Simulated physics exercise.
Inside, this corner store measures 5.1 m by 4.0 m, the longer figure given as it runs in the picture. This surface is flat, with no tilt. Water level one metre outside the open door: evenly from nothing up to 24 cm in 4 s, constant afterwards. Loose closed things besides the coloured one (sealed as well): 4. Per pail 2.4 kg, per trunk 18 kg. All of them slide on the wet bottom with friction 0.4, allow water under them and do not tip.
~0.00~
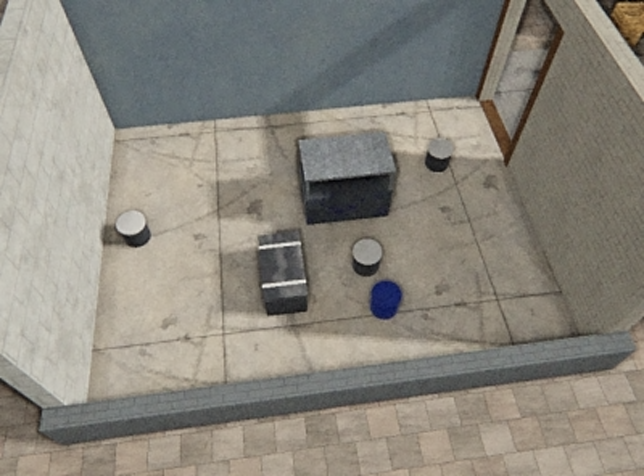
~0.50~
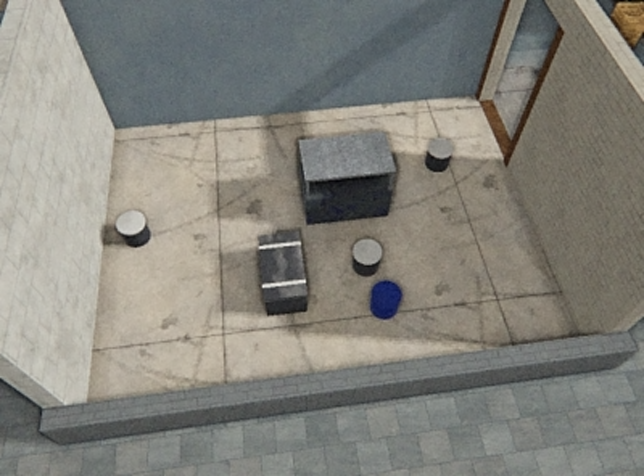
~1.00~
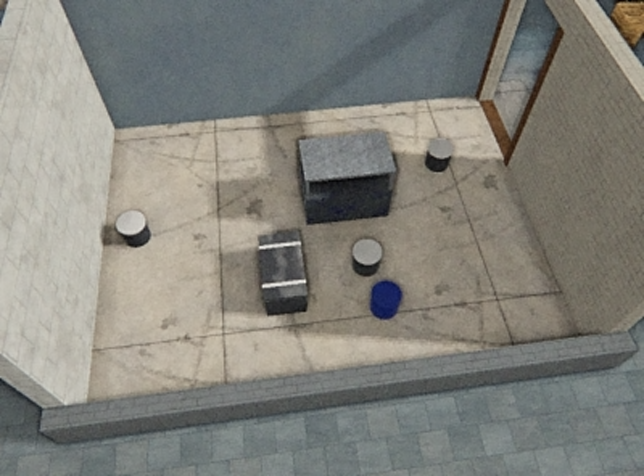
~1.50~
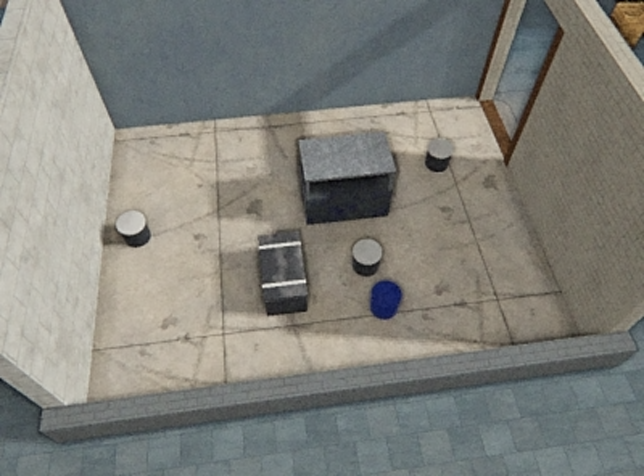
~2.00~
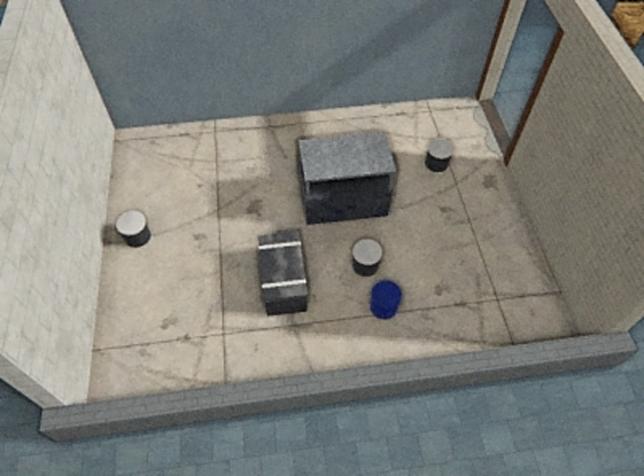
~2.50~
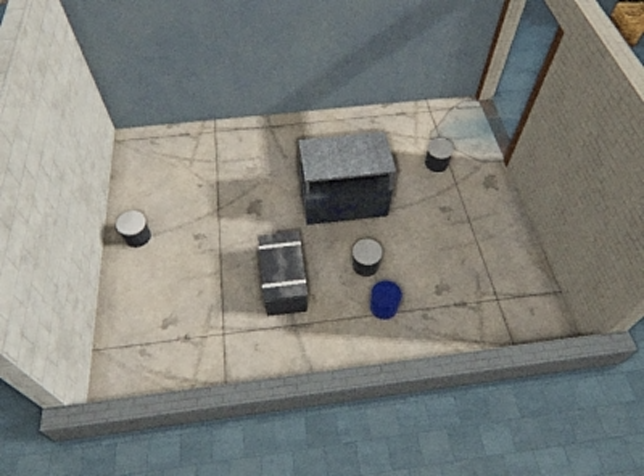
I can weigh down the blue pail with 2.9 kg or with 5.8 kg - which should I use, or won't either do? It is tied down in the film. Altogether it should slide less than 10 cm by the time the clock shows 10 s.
Go with the heavier one.
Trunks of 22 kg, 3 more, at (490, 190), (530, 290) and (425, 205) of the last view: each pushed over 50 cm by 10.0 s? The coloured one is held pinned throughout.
Result, in order - falls shy; falls shy; falls shy.
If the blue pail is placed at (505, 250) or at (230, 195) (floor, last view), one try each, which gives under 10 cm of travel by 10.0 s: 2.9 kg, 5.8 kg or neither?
Taking them in turn, the lighter mass keeps it, and neither mass keeps it.
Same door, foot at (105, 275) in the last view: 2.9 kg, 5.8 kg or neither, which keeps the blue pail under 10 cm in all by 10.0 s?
Well, then both options come up short.
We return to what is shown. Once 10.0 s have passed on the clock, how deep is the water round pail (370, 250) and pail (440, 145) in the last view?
First about 2 cm, second about 4 cm.
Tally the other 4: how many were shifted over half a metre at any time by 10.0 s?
Answer: 2.
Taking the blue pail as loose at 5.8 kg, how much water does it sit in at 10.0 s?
Depth: Approx. 4 cm.
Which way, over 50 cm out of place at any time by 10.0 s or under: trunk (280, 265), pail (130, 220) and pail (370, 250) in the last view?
In order: Within the mark, above the mark, within the mark.
After 3.5 s the blue pail would be 0 cm from its start with 2.9 kg and 0 cm from its start with 5.8 kg; 0 cm of water round it then.
After 4.5 s the blue pail would be 0 cm from its start with 2.9 kg and 0 cm from its start with 5.8 kg; 0 cm of water round it then.
After 7.0 s the blue pail would be 34 cm from its start with 2.9 kg and 0 cm from its start with 5.8 kg; 3 cm of water round it then.
After 10.0 s the blue pail would be 68 cm from its start with 2.9 kg and 0 cm from its start with 5.8 kg; 4 cm of water round it then.
